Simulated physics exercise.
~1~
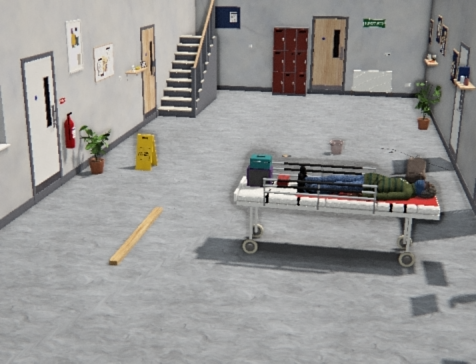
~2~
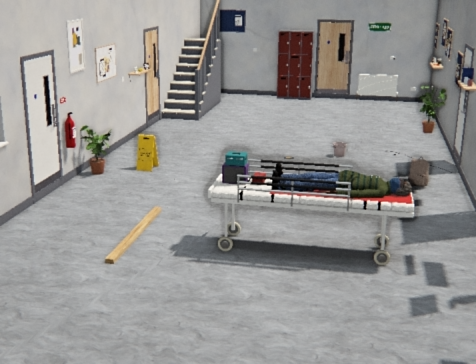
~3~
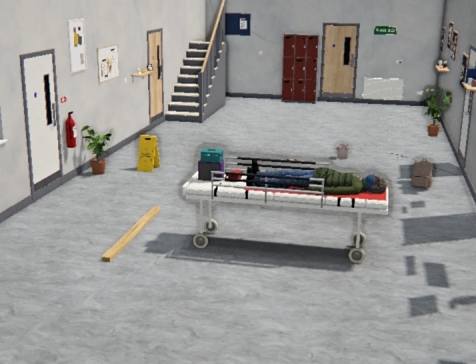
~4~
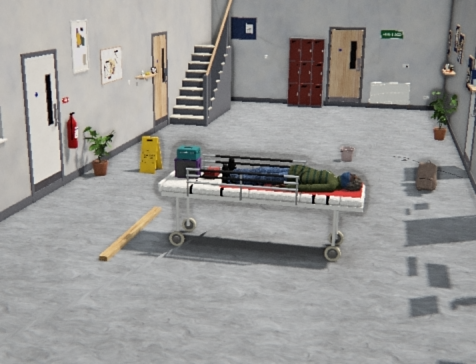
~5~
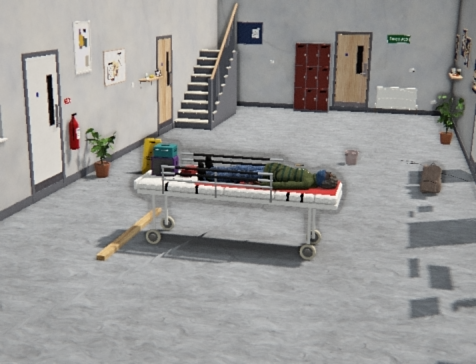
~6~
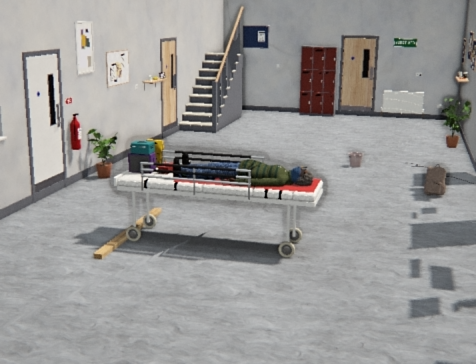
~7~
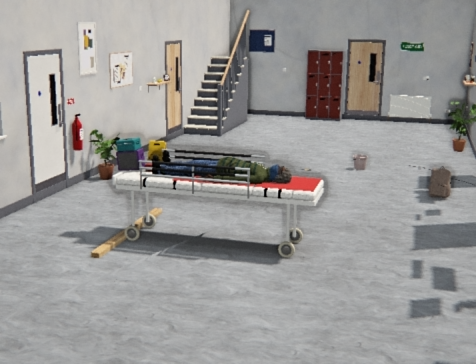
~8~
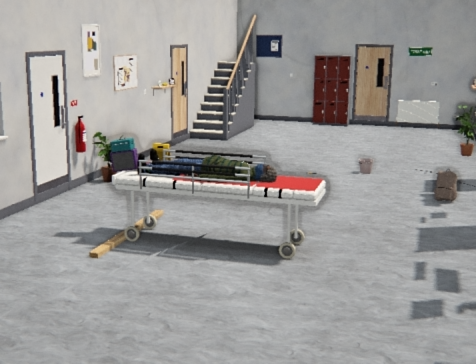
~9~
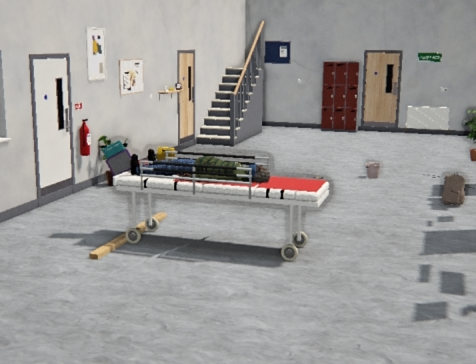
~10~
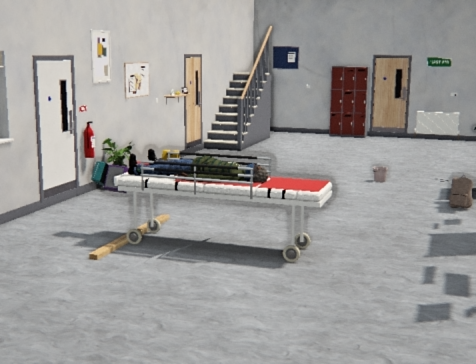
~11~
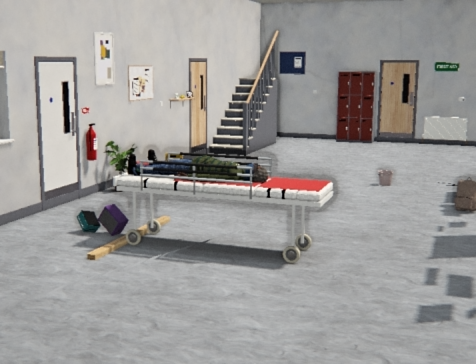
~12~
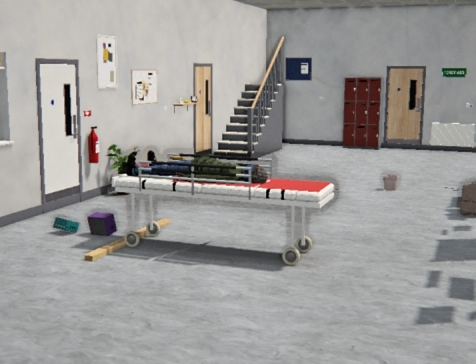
A person in dark and green clothing lies on a white and red wheeled trolley, seen from above and to the side in a grey hall with stairs, doors and red lockers. A teal case and a purple box-like item sit by the feet at the left end, near a small red item. The trolley rolls left toward a wooden strip on the floor and stops abruptly there, while the person and items keep sliding left. The purple item tips, then it and the teal case tumble off the end onto the floor, where they rest as the person remains on the trolley.
